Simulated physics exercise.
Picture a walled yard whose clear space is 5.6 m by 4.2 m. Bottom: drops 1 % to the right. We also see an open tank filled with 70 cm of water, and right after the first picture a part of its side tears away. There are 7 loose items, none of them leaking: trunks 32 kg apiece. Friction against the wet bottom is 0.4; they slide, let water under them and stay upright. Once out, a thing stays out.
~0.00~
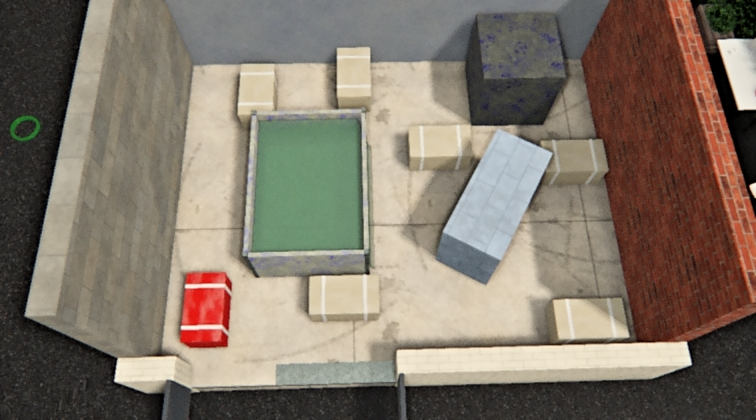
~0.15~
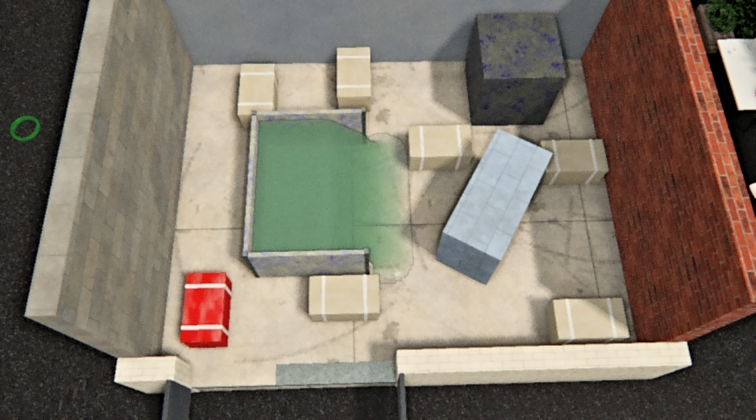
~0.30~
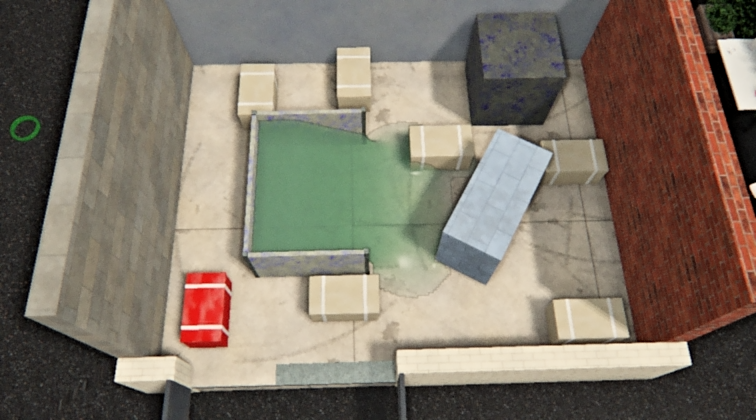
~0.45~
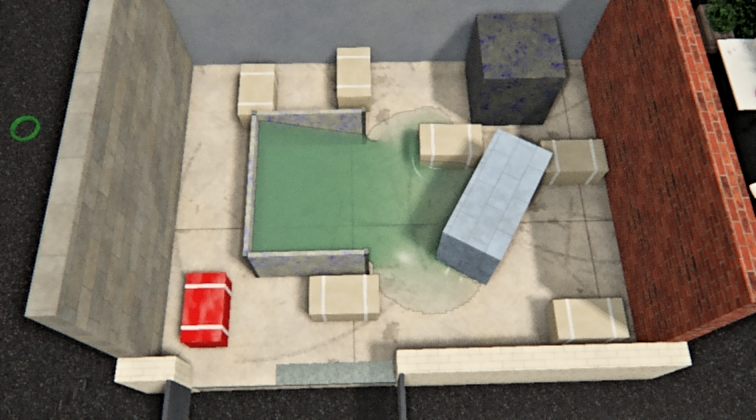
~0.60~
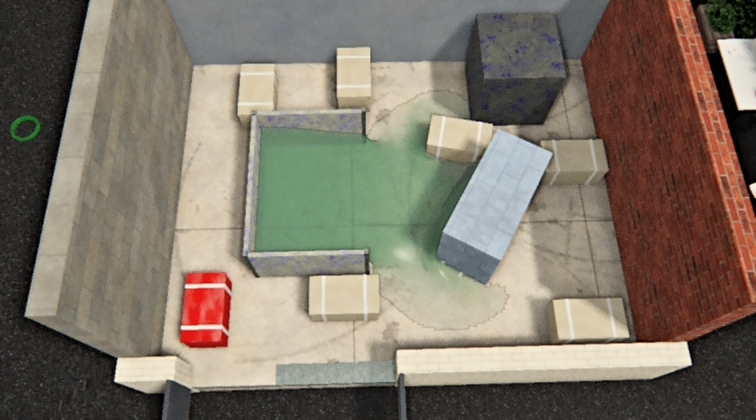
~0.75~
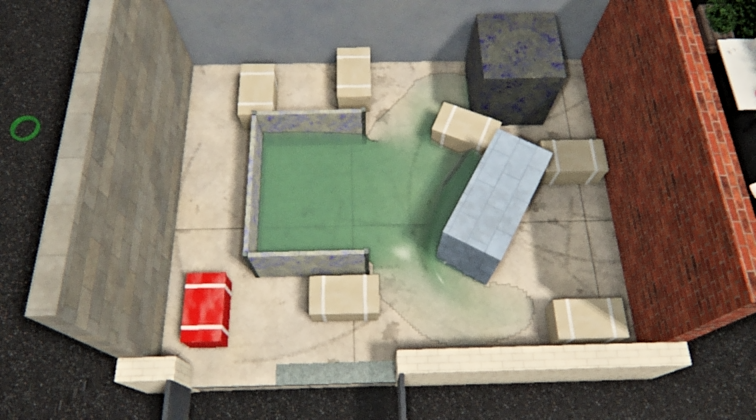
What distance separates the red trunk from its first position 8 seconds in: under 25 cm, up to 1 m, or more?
It remains close to its start.
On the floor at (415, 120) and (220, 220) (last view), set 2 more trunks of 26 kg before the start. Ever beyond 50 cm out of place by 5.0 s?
Lab note - ordered: Above threshold / below threshold.
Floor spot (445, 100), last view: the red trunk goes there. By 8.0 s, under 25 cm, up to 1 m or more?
Well, it is shoved a long way.
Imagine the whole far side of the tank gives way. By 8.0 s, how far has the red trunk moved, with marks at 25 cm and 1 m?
The red trunk simply gets swept away.
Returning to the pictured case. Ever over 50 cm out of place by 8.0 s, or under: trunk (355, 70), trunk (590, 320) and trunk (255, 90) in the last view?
Beyond the limit, then beyond the limit, then beyond the limit.
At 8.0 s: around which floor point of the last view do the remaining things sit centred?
Averaged position, last view: Near pixel (395, 227).
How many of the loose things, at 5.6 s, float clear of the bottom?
I count 3.
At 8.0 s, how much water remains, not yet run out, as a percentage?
Close to 90 in a hundred parts remain.
After 1.6 s the red trunk is near (203, 306), 0.0 m from its start, aground; 0 of 7 are out; 1 afloat.
After 3.6 s the red trunk is near (203, 306), 0.0 m from its start, aground; 0 of 7 are out; 2 afloat.
After 5.6 s the red trunk is near (203, 306), 0.0 m from its start, aground; 0 of 7 are out; 3 afloat.
After 8.0 s the red trunk is near (203, 306), 0.0 m from its start, aground; 0 of 7 are out; 3 afloat.
